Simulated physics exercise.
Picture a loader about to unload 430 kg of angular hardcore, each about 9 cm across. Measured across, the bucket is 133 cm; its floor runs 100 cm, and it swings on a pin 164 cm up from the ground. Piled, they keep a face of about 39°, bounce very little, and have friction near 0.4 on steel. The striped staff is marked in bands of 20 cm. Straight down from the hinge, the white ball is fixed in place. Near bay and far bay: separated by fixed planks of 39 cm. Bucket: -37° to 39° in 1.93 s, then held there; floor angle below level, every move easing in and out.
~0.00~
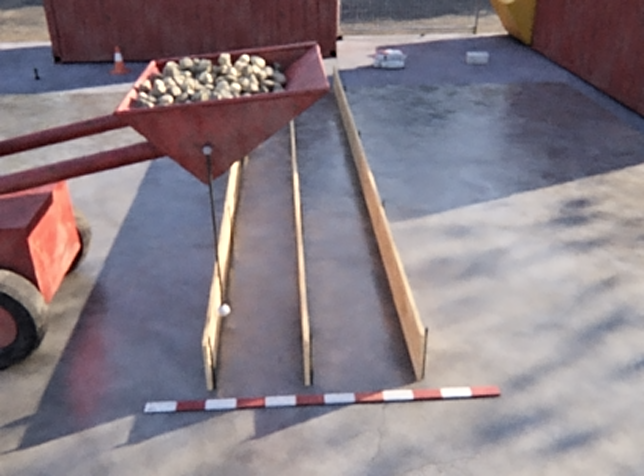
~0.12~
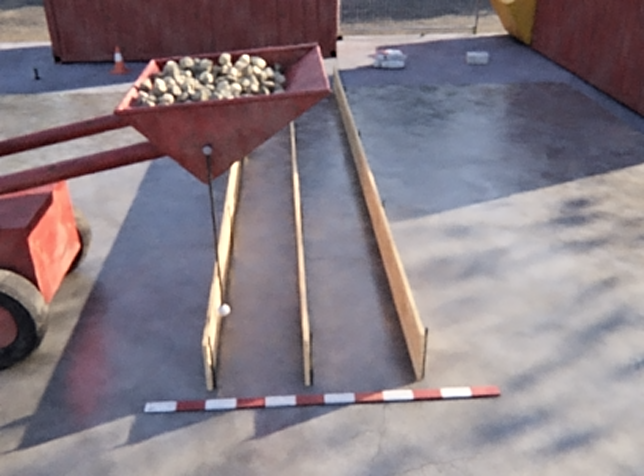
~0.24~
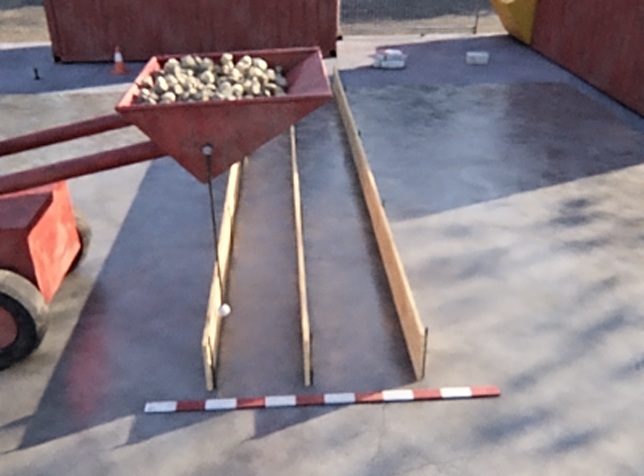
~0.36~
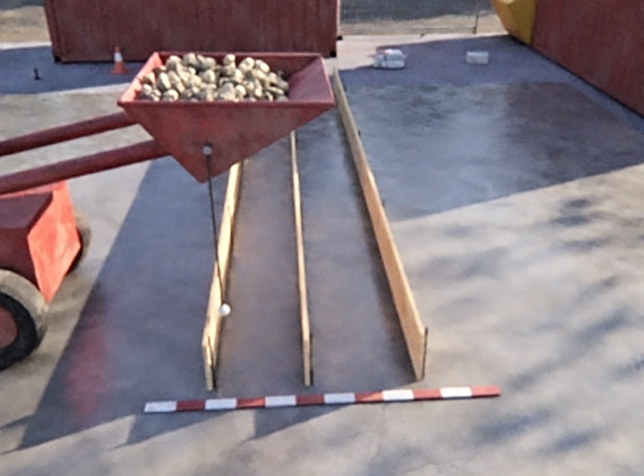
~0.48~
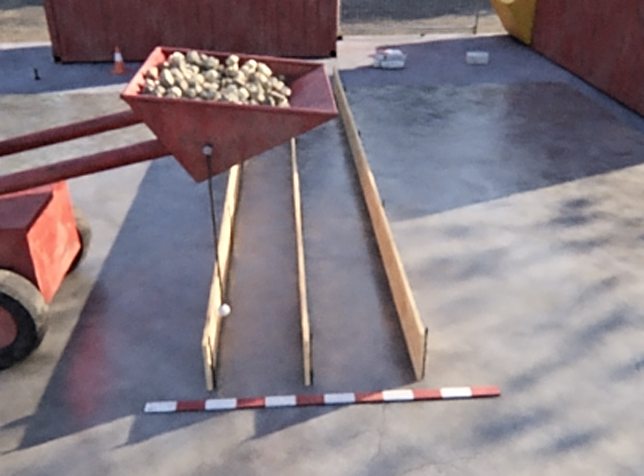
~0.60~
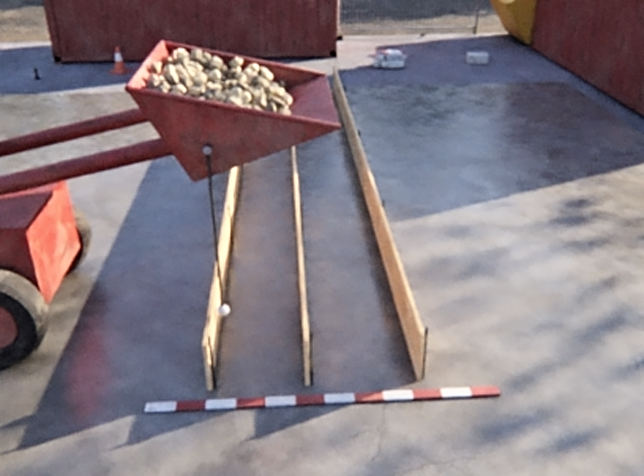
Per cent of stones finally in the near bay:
About 0 %.
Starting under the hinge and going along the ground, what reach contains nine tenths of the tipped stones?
Around 130 centimetres.
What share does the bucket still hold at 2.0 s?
Near 45 in a hundred.
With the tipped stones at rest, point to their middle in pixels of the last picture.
Roughly at pixel (359, 286).
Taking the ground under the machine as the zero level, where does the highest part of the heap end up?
About 40 cm higher than the ground.
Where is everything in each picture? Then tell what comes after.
The first picture shows lip at (329, 89), floor tilted -37°, highest stones at (221, 65).
The second picture shows lip at (330, 91), floor tilted -36°, highest stones at (222, 65); the stones move at 0.1 m/s on average.
In the third picture, the bucket is at -34°, its lip at (332, 96); the top of the load is at (206, 66); the stones move at 0.1 m/s on average.
In the fourth picture, the bucket is at -30°, its lip at (335, 104); the top of the load is at (193, 64); the stones move at 0.1 m/s on average.
The fifth picture shows lip at (338, 115), floor tilted -25°, highest stones at (187, 62); the stones move at 0.2 m/s on average.
In the sixth picture, the bucket is at -20°, its lip at (340, 127); the top of the load is at (187, 60); the stones move at 0.2 m/s on average.
After 1.5 s the floor is at 27°; 100 % in the bucket; the foremost stones are at (292, 158).
After 2.0 s the floor is at 39°; 47 % in the bucket, 1 % in the near bay, 53 % in the far bay; the foremost stones are at (365, 266).
After 2.4 s the floor is at 39°; 9 % in the bucket, 1 % in the near bay, 90 % in the far bay; the foremost stones are at (389, 284).
After 5.2 s the floor is at 39°; 0 % in the bucket, 100 % in the far bay; the foremost stones are at (395, 296).
